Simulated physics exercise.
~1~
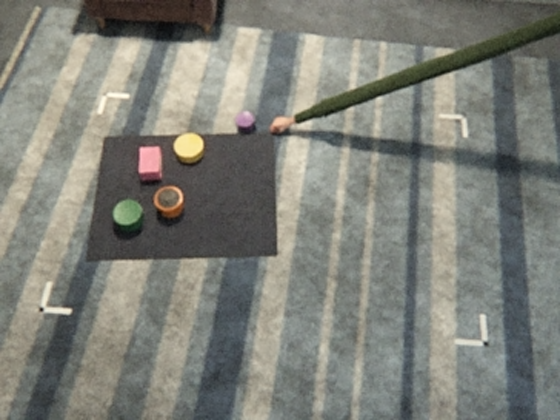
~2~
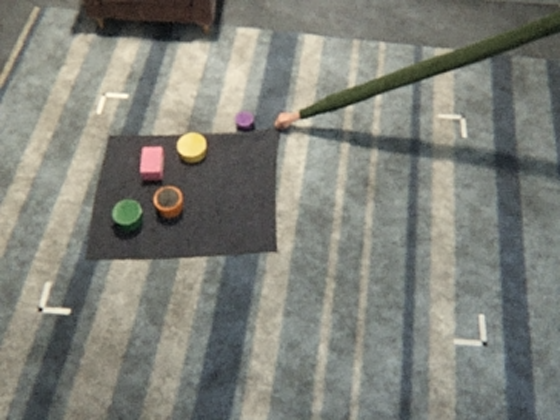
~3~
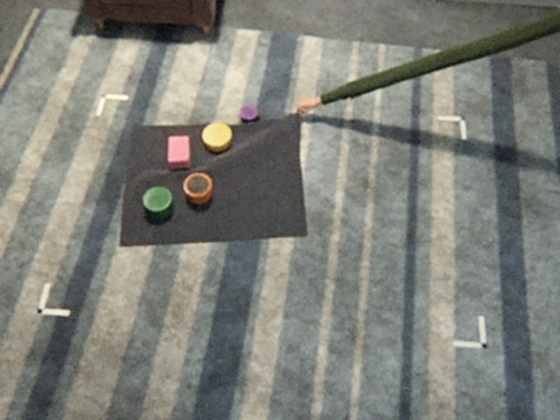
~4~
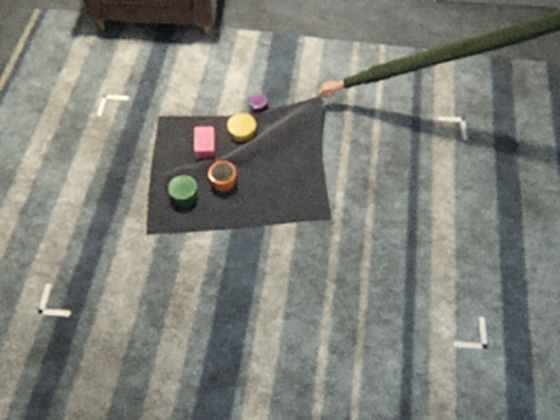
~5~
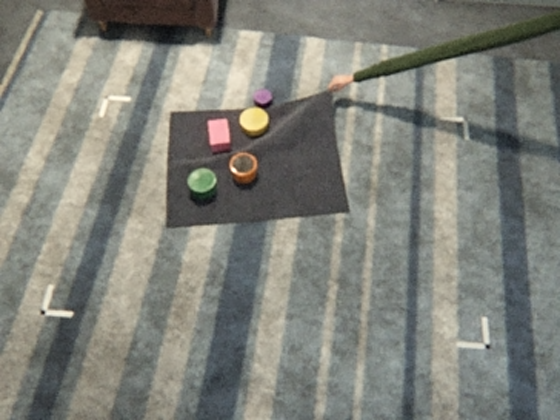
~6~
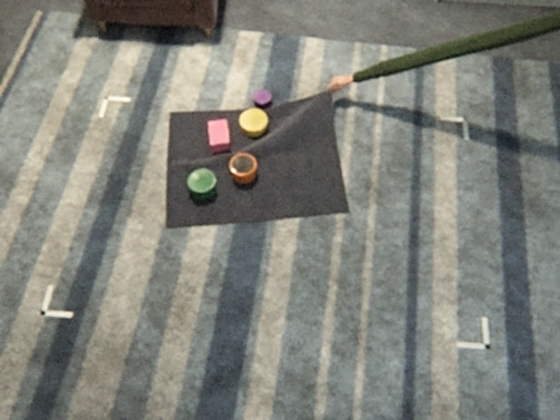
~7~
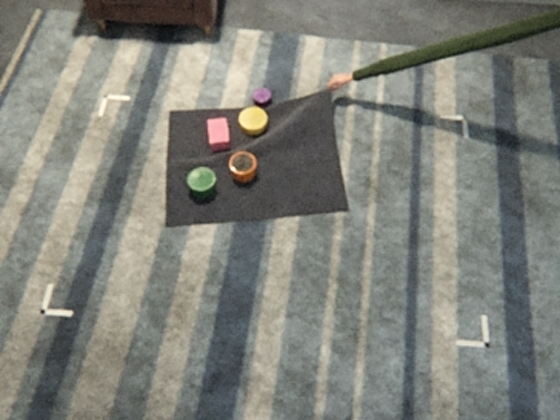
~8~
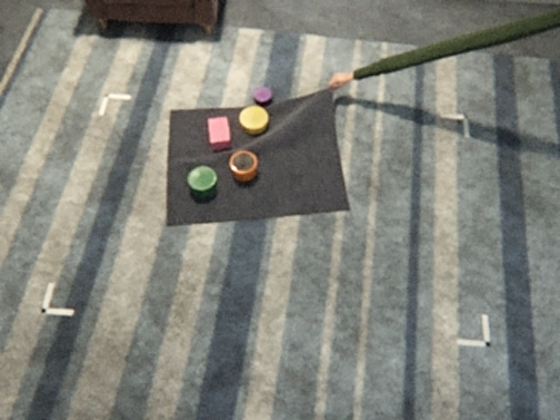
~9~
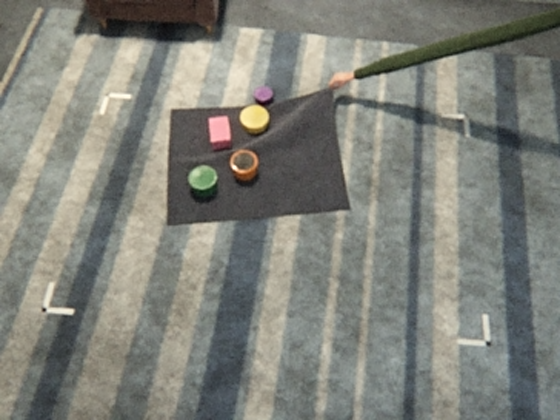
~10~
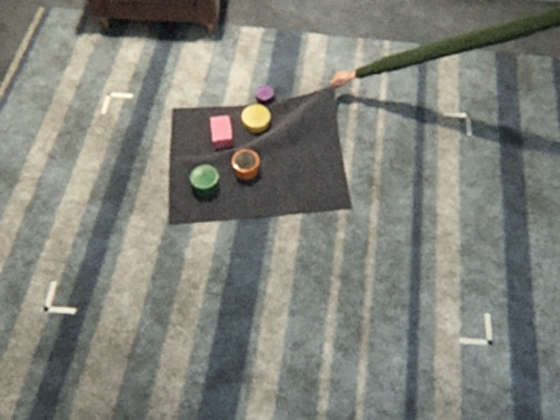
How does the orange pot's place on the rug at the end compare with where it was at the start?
The orange pot ends up farther to the right and somewhat higher up on the rug than where it began, still sitting on the dark sheet.
